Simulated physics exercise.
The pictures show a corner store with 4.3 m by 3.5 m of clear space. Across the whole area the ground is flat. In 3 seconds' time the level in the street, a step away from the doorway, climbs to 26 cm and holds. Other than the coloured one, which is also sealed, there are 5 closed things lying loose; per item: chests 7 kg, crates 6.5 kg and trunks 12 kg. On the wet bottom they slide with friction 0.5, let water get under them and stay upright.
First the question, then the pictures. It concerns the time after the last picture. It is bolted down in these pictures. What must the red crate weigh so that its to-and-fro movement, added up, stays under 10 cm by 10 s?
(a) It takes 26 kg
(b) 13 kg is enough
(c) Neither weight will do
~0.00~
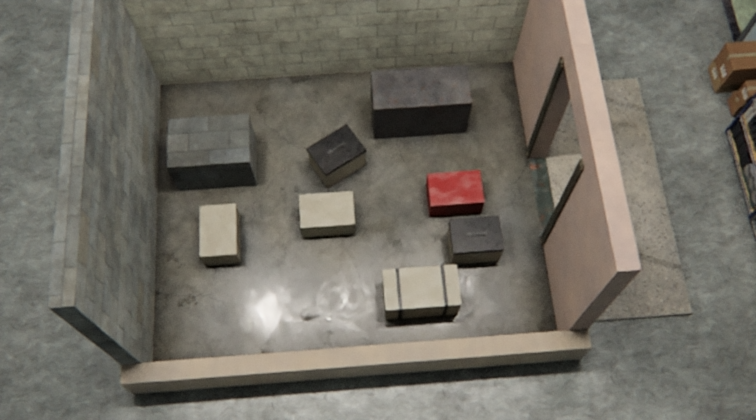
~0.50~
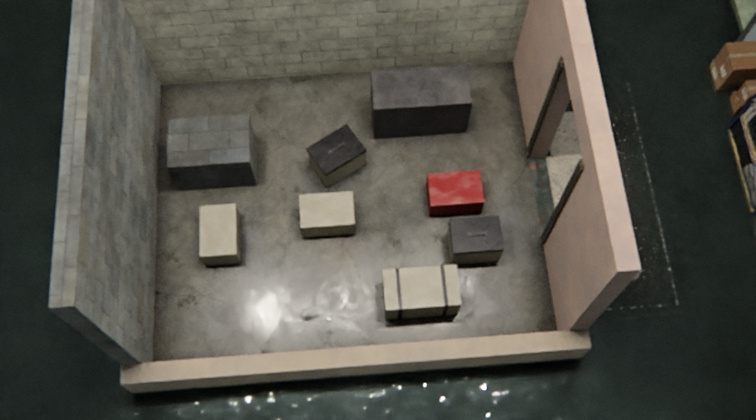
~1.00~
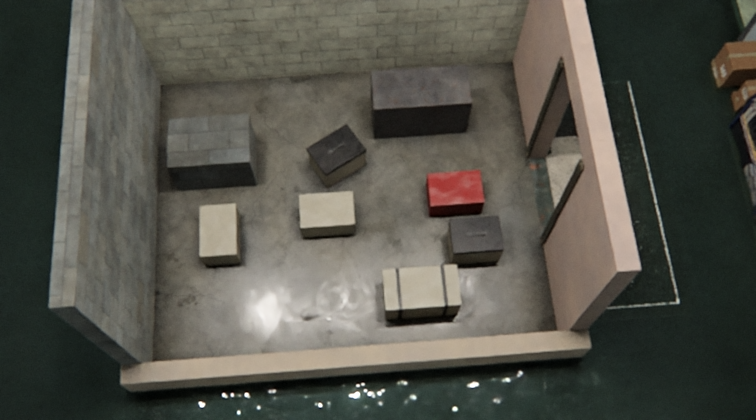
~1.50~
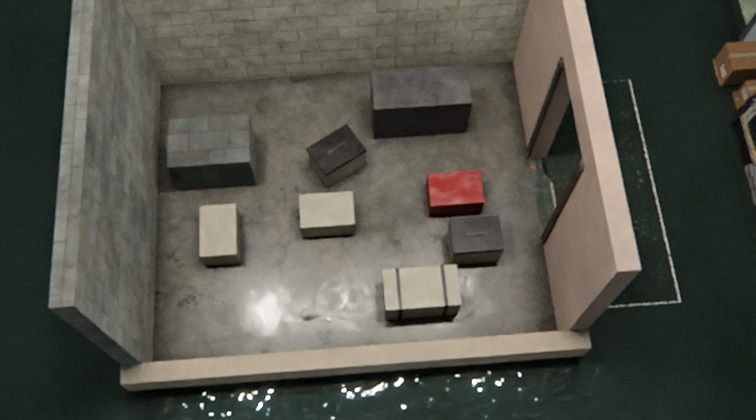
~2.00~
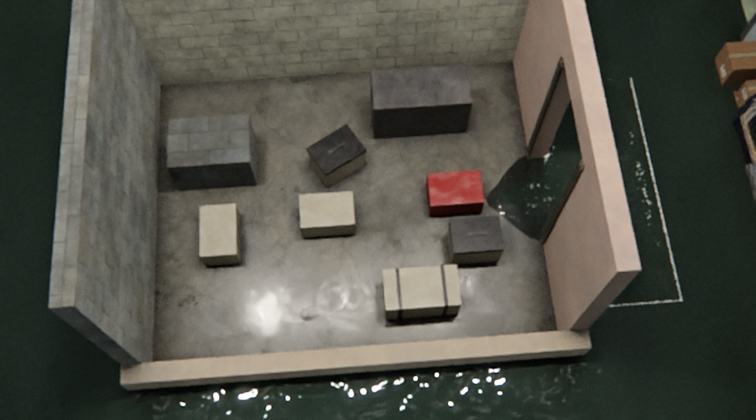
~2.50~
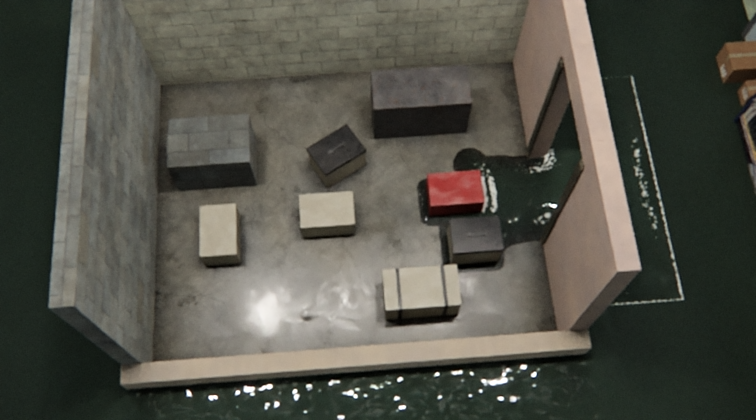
Answer: C.
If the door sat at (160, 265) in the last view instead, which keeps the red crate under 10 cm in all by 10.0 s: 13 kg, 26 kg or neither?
Short version: Neither mass is sufficient.
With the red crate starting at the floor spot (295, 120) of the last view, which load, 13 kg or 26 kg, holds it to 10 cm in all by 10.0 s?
Outcome - failure with both.
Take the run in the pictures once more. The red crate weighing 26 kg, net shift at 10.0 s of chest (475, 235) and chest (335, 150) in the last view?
Net displacement, in order: 60 cm; 80 cm.
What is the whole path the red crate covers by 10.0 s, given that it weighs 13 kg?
Some 400 centimetres of travel in total.
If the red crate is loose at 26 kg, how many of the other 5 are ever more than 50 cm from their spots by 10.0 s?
5.
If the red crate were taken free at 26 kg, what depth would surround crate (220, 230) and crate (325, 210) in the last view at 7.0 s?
Depth approx. 11 cm / 11 cm.
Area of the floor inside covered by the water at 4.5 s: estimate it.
Roughly 9.5 m2.
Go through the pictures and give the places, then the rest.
The red crate at (456, 188), on the bottom; water covers 0.0 m2; 0 of 6 have shifted, in the first frame.
The red crate at (456, 188), on the bottom; water covers 0.0 m2; 0 of 6 have shifted, in the second frame.
The red crate at (456, 188) rests on the ground; 0.0 m2 under water; 0 of 6 have shifted, in the third frame.
The red crate at (456, 188), on the bottom; 0.0 m2 under water; 0 of 6 have shifted, in the fourth frame.
The red crate at (456, 188), on the bottom; 0.3 m2 under water; 0 of 6 have shifted, in the fifth frame.
The red crate at (456, 188) rests on the ground; 0.8 m2 under water; 0 of 6 have shifted, in the sixth frame.
After 3.5 s the red crate would be 79 cm from its start with 13 kg and 22 cm from its start with 26 kg; 5 cm of water round it then.
After 4.5 s the red crate would be 153 cm from its start with 13 kg and 64 cm from its start with 26 kg; 5 cm of water round it then.
After 7.0 s the red crate would be 273 cm from its start with 13 kg and 99 cm from its start with 26 kg; 7 cm of water round it then.
After 10.0 s the red crate would be 275 cm from its start with 13 kg and 143 cm from its start with 26 kg; 13 cm of water round it then.
